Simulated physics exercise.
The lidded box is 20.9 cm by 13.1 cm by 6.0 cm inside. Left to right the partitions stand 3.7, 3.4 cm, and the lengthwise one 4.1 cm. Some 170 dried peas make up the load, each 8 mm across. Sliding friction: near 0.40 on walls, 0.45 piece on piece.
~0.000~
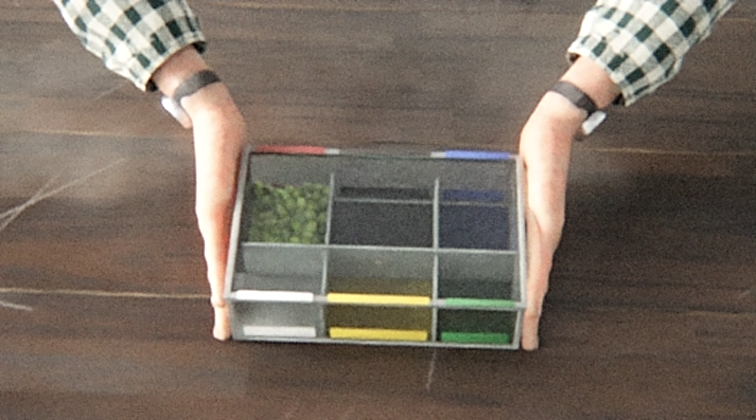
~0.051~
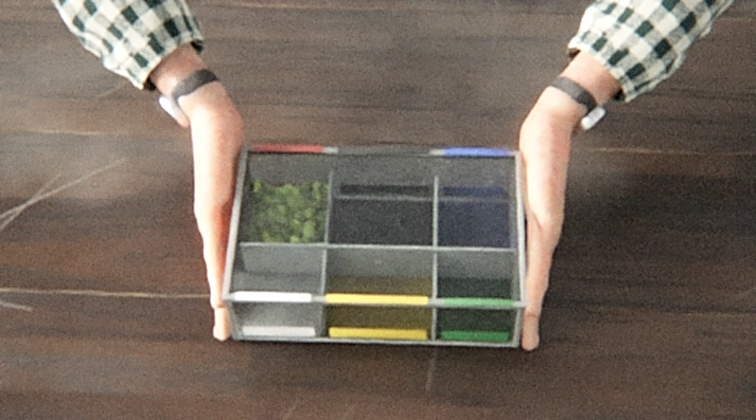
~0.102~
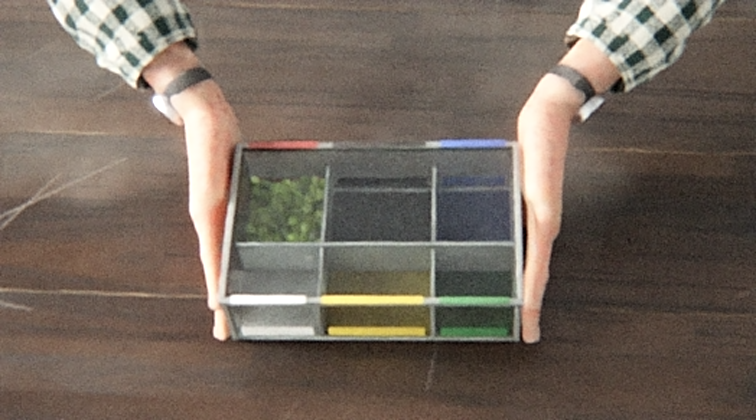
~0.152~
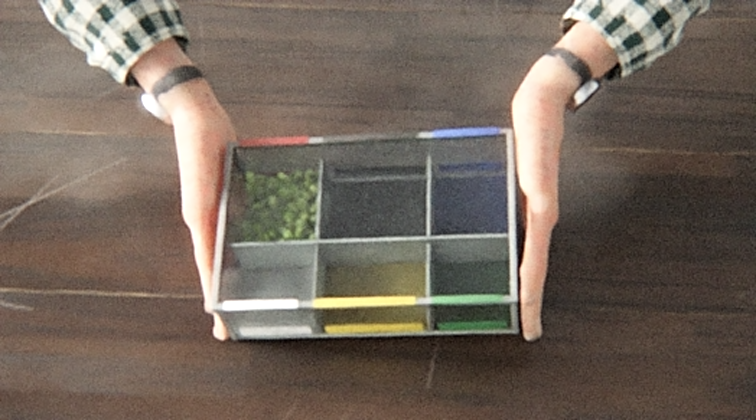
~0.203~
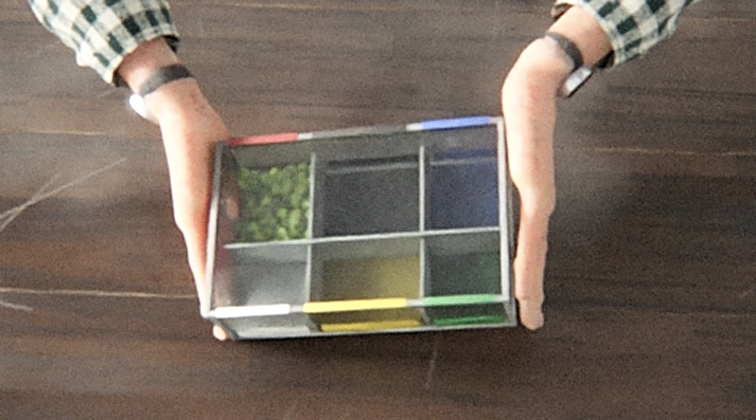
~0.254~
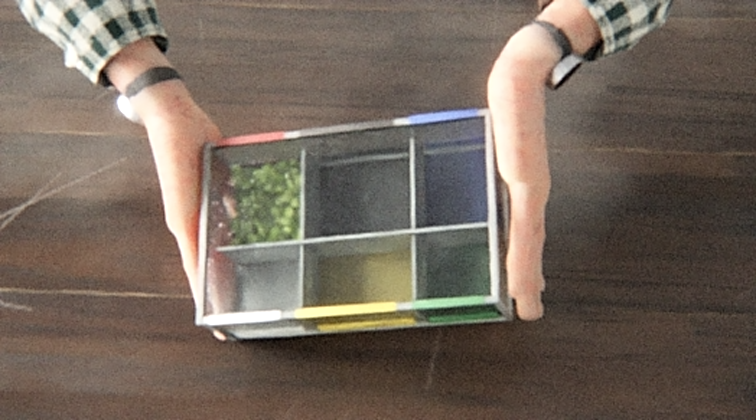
Two hands hold a divided box of green peas and tilt it to the left.
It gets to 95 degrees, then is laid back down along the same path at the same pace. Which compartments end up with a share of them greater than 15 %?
Red: Greater. Blue: Not greater. Green: Not greater. Yellow: Not greater. White: Greater. Black: Not greater.
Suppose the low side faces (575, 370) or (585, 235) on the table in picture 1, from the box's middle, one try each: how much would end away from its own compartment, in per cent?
The share comes to roughly 65 in a hundred, then roughly 80 in a hundred.
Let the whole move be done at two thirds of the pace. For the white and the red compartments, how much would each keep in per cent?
White = 25 per cent, red = 75 per cent.
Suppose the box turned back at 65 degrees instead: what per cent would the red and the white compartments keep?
In per cent, red gets 90, white gets 10.
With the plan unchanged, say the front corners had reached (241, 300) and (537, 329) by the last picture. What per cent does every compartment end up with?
Each compartment ends with, in per cent, red 30, blue 0, green 30, yellow 30, white 10 and black 0.
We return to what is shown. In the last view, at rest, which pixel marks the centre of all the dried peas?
Estimated resting centre: Around (272, 253).
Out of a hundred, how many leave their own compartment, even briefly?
Around 30 in a hundred.
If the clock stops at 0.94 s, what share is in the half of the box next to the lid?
About 50 %.
After 0.94 s, tilt 94 degrees; red 85 %, white 15 %.
After 1.40 s, tilt 39 degrees; red 70 %, white 30 %.
After 1.93 s, tilt 0 degrees; red 70 %, white 30 %.
By 2.5 s all is still; red 70 %, blue 0 %, green 0 %, yellow 0 %, white 30 %, black 0 %.
